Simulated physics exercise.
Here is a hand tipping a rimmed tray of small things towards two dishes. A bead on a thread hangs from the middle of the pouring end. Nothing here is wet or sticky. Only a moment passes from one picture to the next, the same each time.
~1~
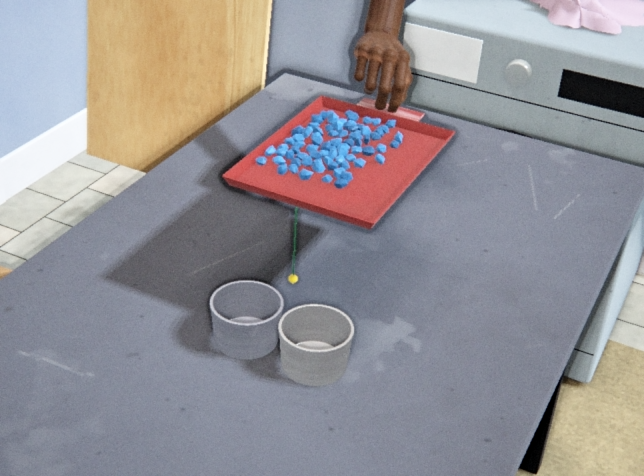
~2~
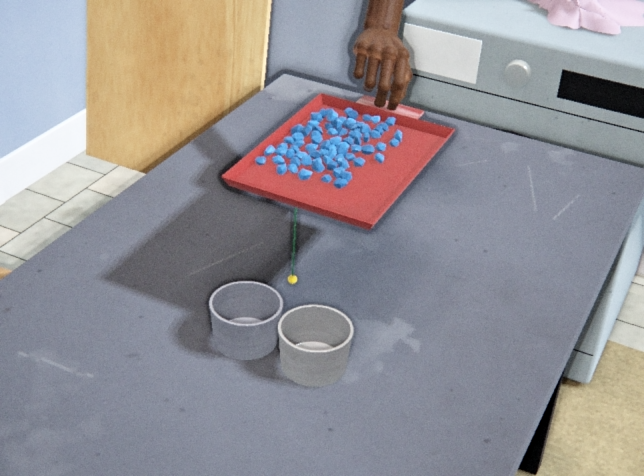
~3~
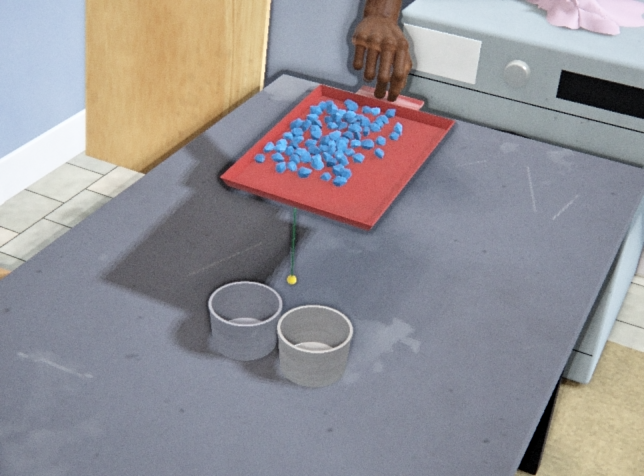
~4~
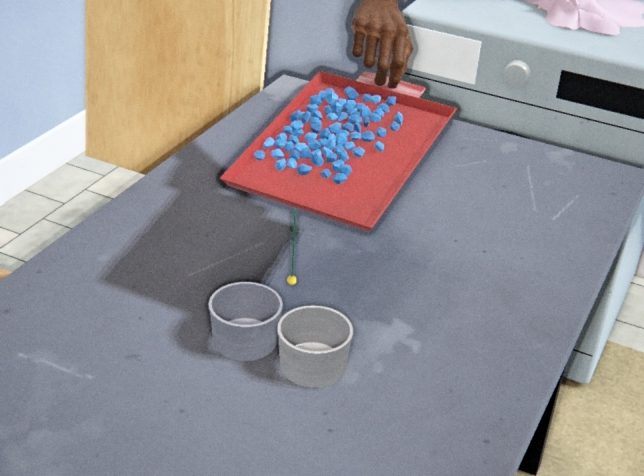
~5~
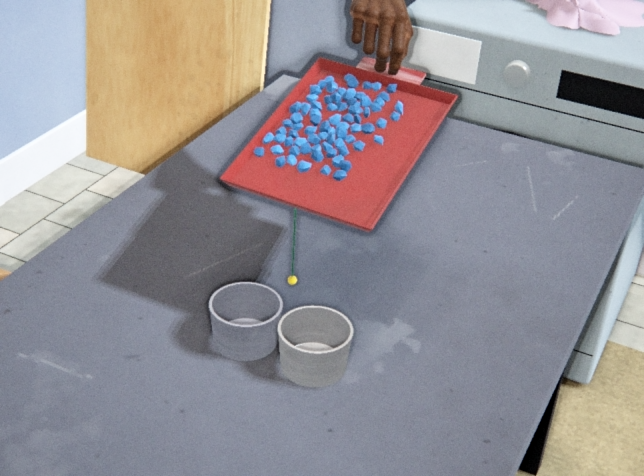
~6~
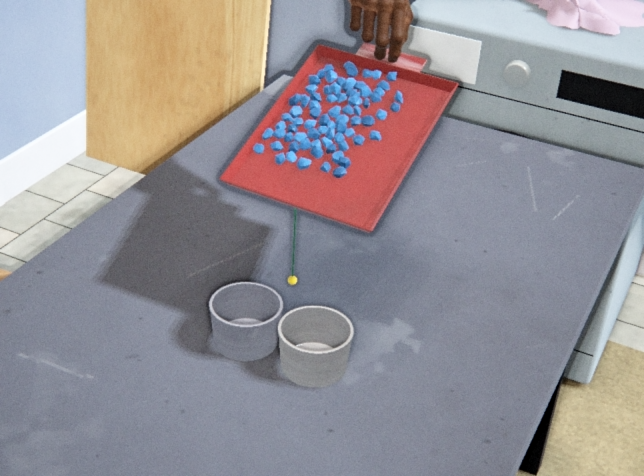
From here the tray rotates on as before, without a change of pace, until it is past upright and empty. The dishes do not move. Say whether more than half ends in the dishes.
Together they catch more than half.
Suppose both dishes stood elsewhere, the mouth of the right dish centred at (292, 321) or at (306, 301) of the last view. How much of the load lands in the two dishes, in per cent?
Roughly 60 per cent, and 20 per cent.
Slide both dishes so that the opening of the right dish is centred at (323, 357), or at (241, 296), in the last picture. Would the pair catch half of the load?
In turn: Under half; less than half.
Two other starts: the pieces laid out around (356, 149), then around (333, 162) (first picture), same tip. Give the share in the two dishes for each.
Near 70 % and 80 %.
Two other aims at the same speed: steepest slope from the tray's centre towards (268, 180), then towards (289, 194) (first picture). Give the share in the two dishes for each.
Roughly 10 per cent, and 50 per cent.
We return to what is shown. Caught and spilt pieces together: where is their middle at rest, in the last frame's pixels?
Roughly at (291, 354).
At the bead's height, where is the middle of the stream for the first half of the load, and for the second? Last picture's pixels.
The first part at (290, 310); the rest at (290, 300).
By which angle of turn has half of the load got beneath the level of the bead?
Roughly 80°.
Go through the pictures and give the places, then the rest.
In the first frame, corners of the pouring end at (230, 175) and (371, 219), level; middle of the load at (336, 143), aquarium stones; left dish at (229, 336); right dish at (299, 363); bead on its thread at (293, 279).
In the second frame, corners of the pouring end at (229, 175) and (370, 220), level; middle of the load at (336, 141).
In the third frame, corners of the pouring end at (228, 176) and (369, 221), tipped barely, level across its low end; middle of the load at (335, 136).
In the fourth frame, corners of the pouring end at (228, 176) and (369, 222), tipped a little, level across its low end; middle of the load at (335, 128).
In the fifth frame, corners of the pouring end at (227, 176) and (369, 223), tipped a little, level across its low end; middle of the load at (335, 120).
In the sixth frame, corners of the pouring end at (227, 177) and (369, 225), tipped clearly, level across its low end; middle of the load at (335, 112); left dish at (228, 338); right dish at (298, 364).
Soon after the last picture, tray tipped steeply; about two thirds on the tray; a stray few in the right dish; about a third in the air.
A little later, tray tipped past a quarter turn; a stray few on the tray; about a third in the right dish; about a quarter in the left dish; about a quarter outside both; a small part in the air.
Later still, tray tipped past a quarter turn; about a third in the right dish; about a quarter in the left dish; about a third outside both.
At rest, tray tipped past a quarter turn; about a third in the right dish; about a quarter in the left dish; about a third outside both.
